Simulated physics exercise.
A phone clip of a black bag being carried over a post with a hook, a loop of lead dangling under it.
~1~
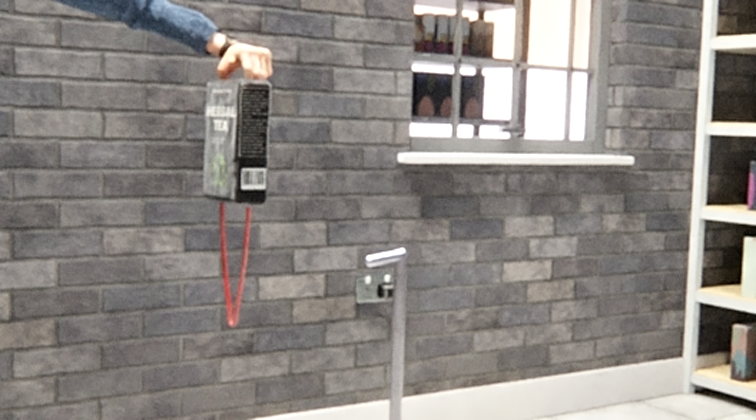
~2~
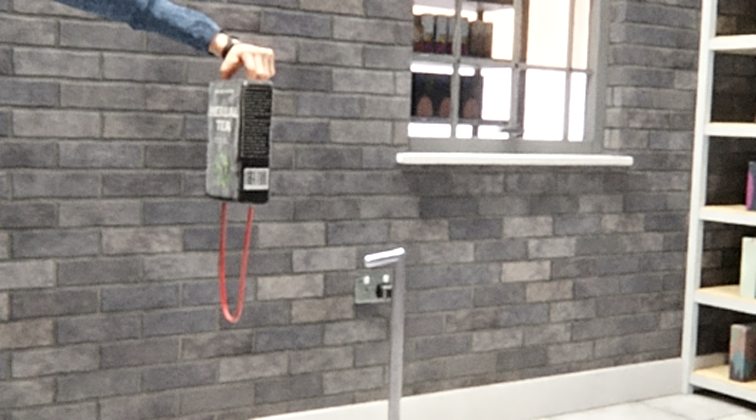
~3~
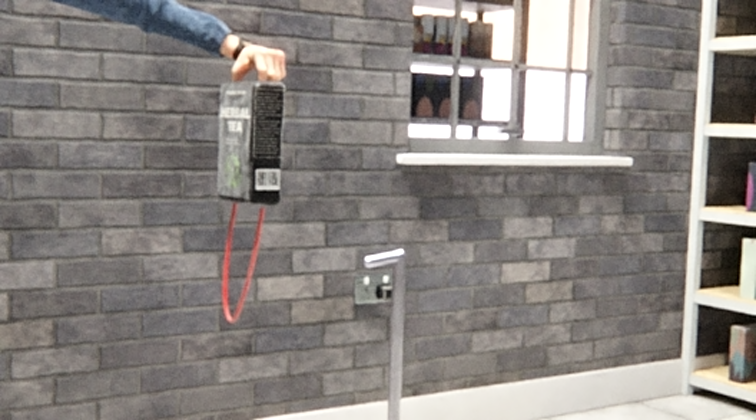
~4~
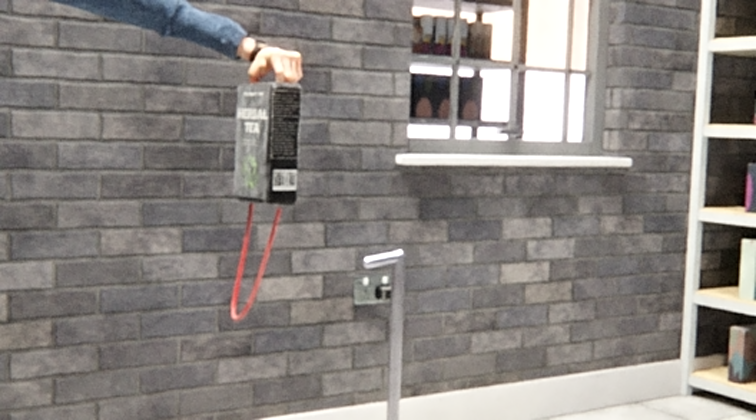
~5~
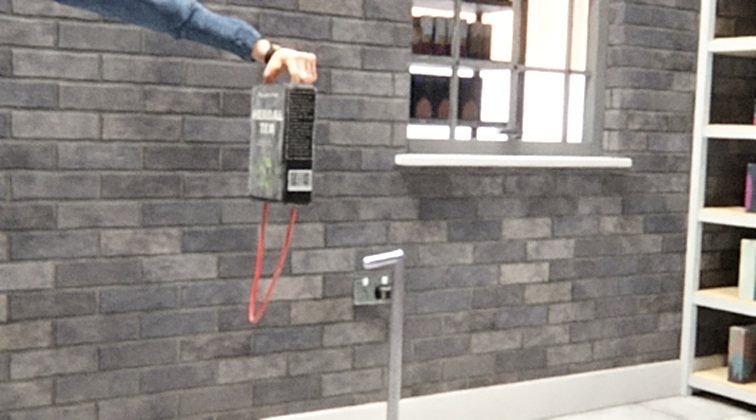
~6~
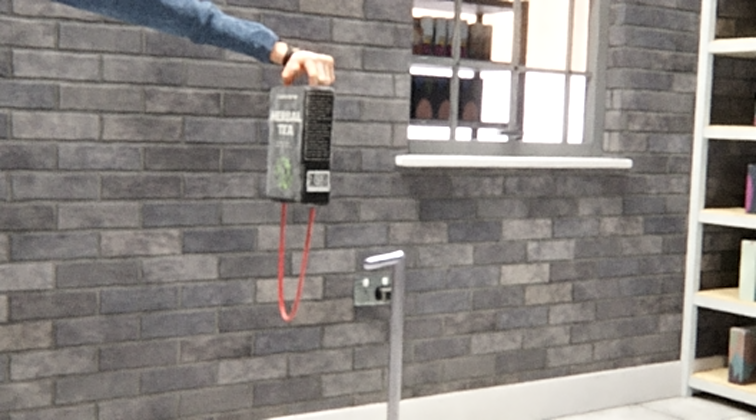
By a grey brick wall, a hand carries a black bag rightwards, its red loop swinging below.
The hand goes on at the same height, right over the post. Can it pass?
The black bag snags on the hook.
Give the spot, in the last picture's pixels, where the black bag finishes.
Near (469, 149).
Then, 0.20 s later than the last view, bag nearing the post near (329, 146).
Then, 0.70 s later than the last view, bag over the post near (396, 147).
Then, 1.14 s later than the last view, bag past the post near (451, 148).
Finally, bag past the post near (469, 149); loop tight round the post, hand stopped. The black bag gets caught.
